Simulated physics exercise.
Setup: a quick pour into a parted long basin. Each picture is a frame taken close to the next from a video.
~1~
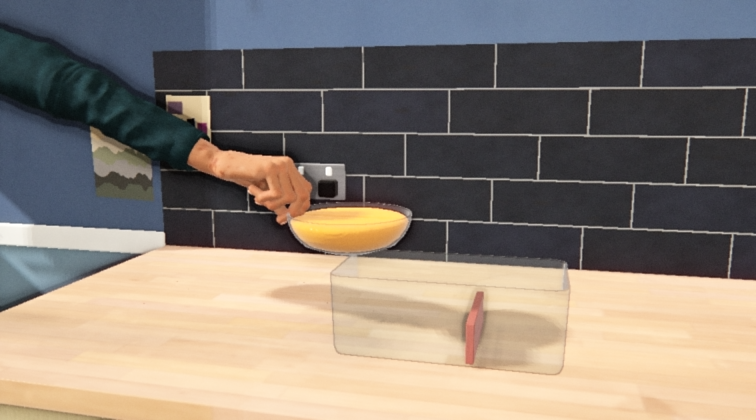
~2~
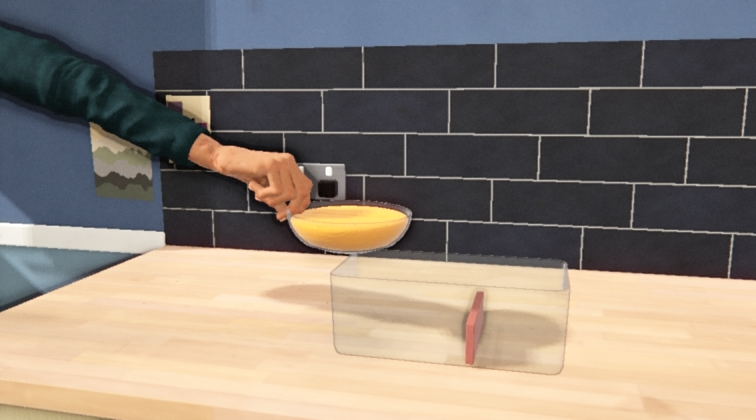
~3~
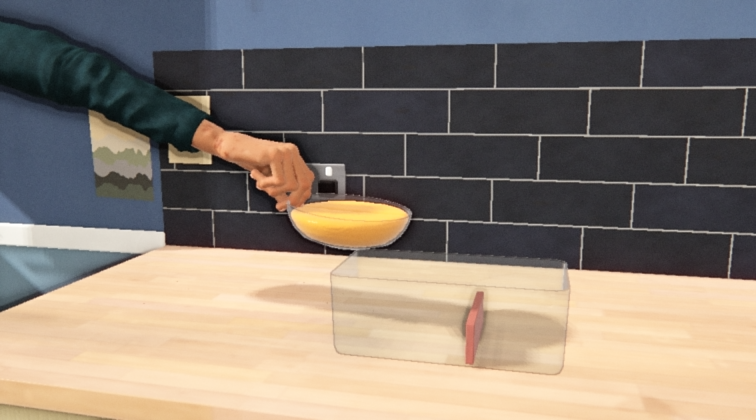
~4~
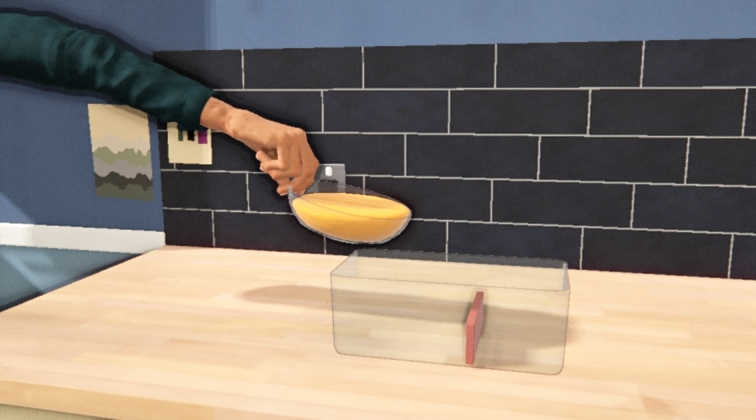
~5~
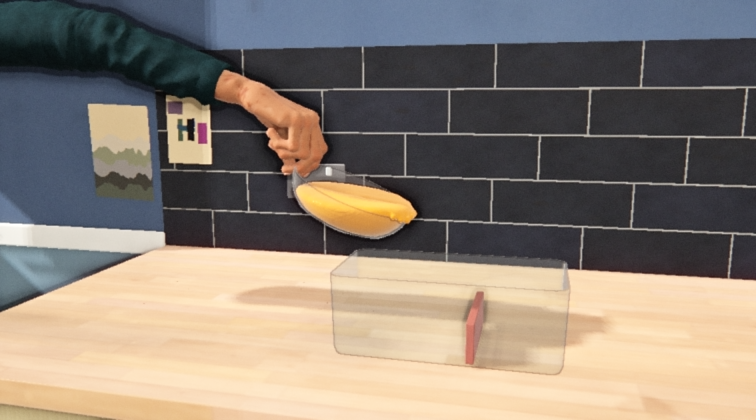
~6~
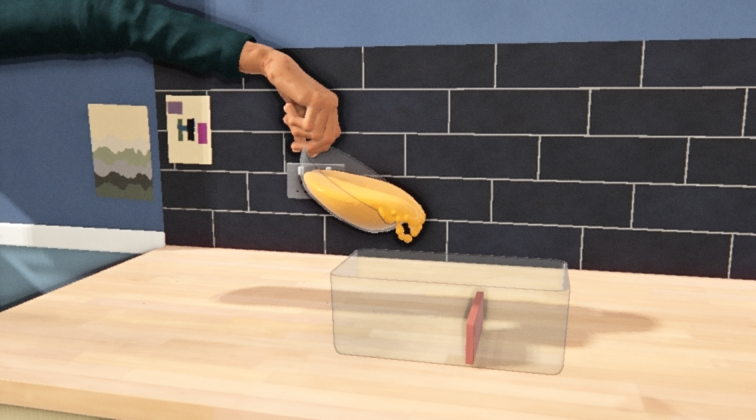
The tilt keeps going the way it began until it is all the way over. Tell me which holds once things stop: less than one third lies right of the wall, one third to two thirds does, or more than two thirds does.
One third to two thirds lies right of the wall.
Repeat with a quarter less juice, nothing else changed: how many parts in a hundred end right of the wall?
Near 55 in a hundred.
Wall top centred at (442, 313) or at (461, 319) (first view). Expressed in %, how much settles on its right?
70 % and 60 %, roughly.
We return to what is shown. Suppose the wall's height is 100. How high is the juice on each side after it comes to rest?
On the left it is 20 per cent, on the right 50.
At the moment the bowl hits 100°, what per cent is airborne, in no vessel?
Roughly 40 percent.
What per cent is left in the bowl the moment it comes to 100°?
It works out to close to 0 percent.
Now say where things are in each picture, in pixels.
Tilt 0°; pouring edge (410, 217); surface from (296, 215) to (408, 220); the long basin's rim runs from (344, 262) to (567, 276); the wall's top is at (476, 308), in the first frame.
Tilt 2°; pouring edge (410, 217); surface from (296, 213) to (408, 219), in the second frame.
Tilt 6°; pouring edge (409, 217); surface from (296, 207) to (409, 216), in the third frame.
Tilt 13°; pouring edge (409, 217); surface from (298, 198) to (410, 212), in the fourth frame.
Tilt 23°; pouring edge (409, 217); surface from (301, 185) to (399, 207); 5 per cent is over the edge, in the fifth frame.
Tilt 34°; pouring edge (408, 217); surface from (309, 172) to (392, 197); 12 per cent is over the edge, in the sixth frame.
A moment on, the bowl is tipped right over and 2 per cent is still to pour, 19 is left of the wall and 36 right of it.
Next, the bowl is tipped right over and 0 per cent is still to pour, 24 is left of the wall and 48 right of it.
Then the bowl is tipped right over and 0 per cent is still to pour, 35 is left of the wall and 60 right of it.
Later the bowl is tipped right over and 0 per cent is still to pour, 37 is left of the wall and 59 right of it.
Finally, 37 per cent lies left of the wall, 59 right of it and 4 outside.
